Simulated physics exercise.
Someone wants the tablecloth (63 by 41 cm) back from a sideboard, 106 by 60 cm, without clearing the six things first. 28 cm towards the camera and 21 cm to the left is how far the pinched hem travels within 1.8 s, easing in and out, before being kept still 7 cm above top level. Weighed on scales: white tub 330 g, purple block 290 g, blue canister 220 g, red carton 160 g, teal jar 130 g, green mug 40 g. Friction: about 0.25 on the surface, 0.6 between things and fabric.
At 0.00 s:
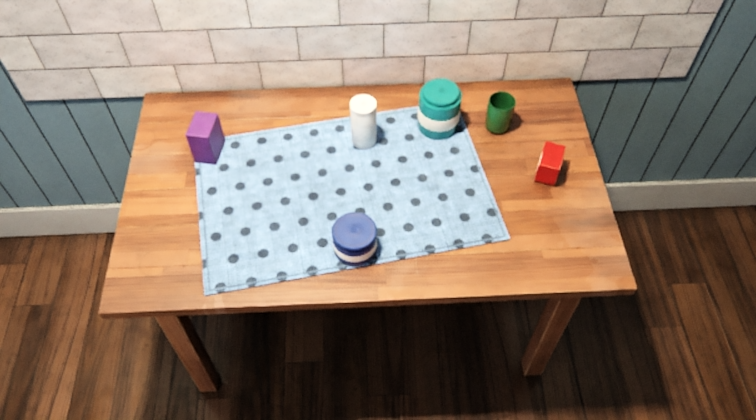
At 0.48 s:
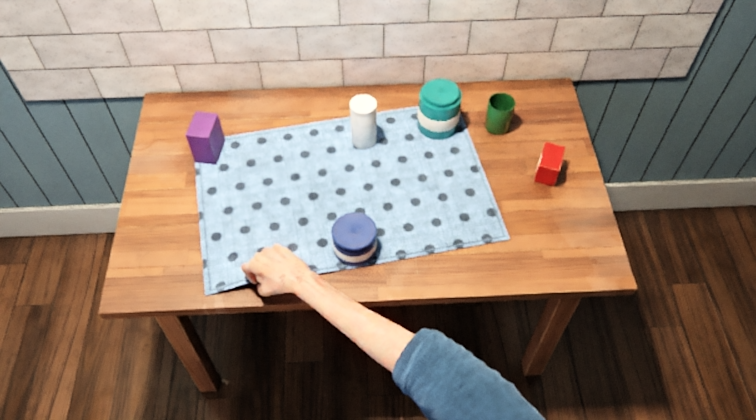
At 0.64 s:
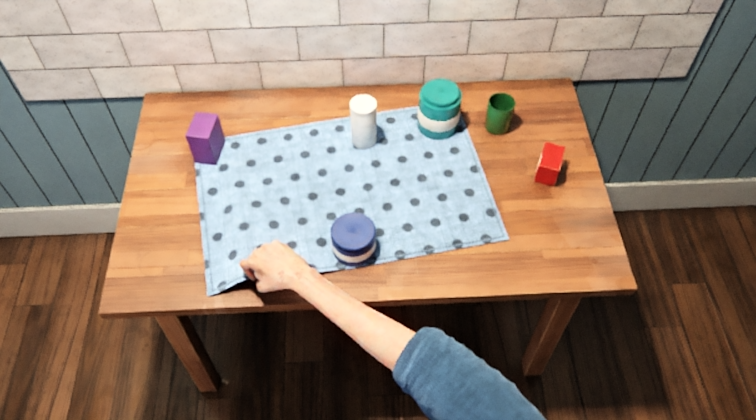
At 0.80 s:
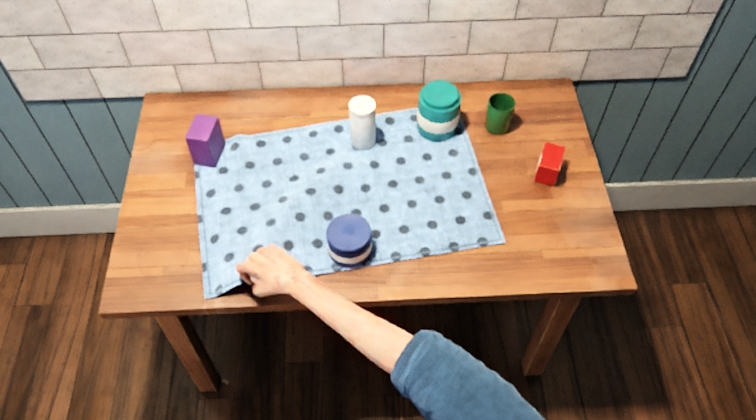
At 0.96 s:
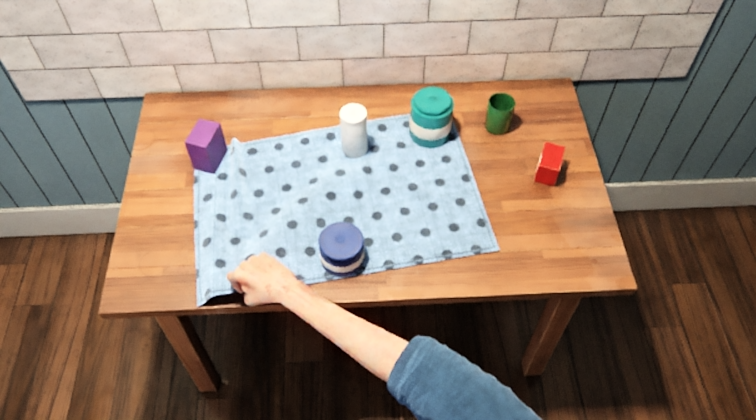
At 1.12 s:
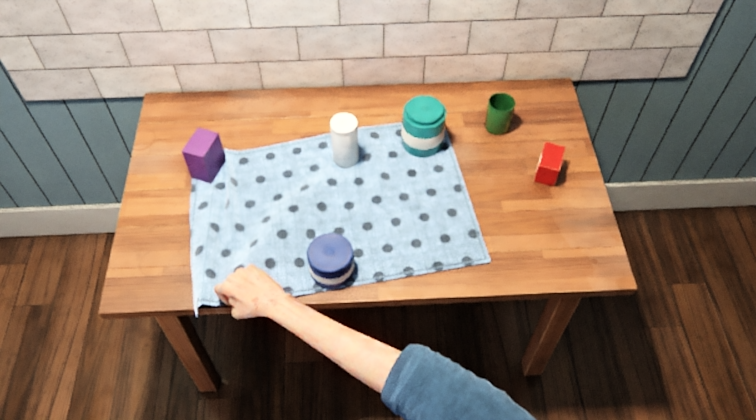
To begin with, a spotted blue cloth lies on a wooden table beneath a white tub, teal jar, blue canister and purple block, with a green mug and red carton beside it. A hand grips the near-left corner, then drags the cloth slightly toward the viewer and left, carrying those four objects along.
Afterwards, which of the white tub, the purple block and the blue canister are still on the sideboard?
The white tub is still there, the purple block is still there, the blue canister is gone.
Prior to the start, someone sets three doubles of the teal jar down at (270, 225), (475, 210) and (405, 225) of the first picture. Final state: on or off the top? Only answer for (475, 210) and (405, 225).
Off the top, off the top.
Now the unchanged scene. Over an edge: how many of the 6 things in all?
That works out to 1 of them.
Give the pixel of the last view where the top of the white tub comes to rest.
You'll find it ending up somewhere near (249, 238).
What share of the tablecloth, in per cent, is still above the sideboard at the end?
Some 45 per cent of it.
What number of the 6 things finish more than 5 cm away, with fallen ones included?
It adds up to 4.
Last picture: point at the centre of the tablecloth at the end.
I'd point to about (241, 308).
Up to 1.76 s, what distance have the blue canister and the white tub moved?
About: Blue canister off the top, white tub 30 cm.
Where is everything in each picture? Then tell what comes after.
In the first picture, white tub (363, 104); purple block (202, 124); blue canister (354, 230); tablecloth corners (205, 295) (510, 239).
In the second picture, tablecloth corners (510, 239); grip (257, 282).
In the third picture, tablecloth corners (509, 239); grip (256, 278).
In the fourth picture, purple block (202, 127); teal jar (441, 93); blue canister (349, 232); tablecloth corners (505, 243); grip (252, 282).
In the fifth picture, purple block (203, 133); teal jar (433, 99); blue canister (341, 240); tablecloth corners (499, 250); grip (243, 291).
In the sixth picture, white tub (344, 122); purple block (200, 142); blue canister (330, 252); tablecloth corners (491, 262); grip (231, 303).
After 1.4 s, 85 % of the tablecloth is still over the top; blue canister 16 cm off its start, white tub 16 cm off its start, purple block 12 cm off its start.
After 1.8 s, 65 % of the tablecloth is still over the top; blue canister over the edge, white tub 28 cm off its start, purple block 20 cm off its start.
After 2.1 s, 50 % of the tablecloth is still over the top; white tub 36 cm off its start at (261, 221), blue canister over the edge, purple block 27 cm off its start at (154, 225).
After 2.4 s, 45 % of the tablecloth is still over the top; white tub 41 cm off its start, blue canister over the edge, purple block 30 cm off its start.
After 4.0 s, 45 % of the tablecloth is still over the top; white tub 41 cm off its start at (249, 238), blue canister over the edge, purple block 30 cm off its start at (145, 236), teal jar 37 cm off its start at (354, 208).
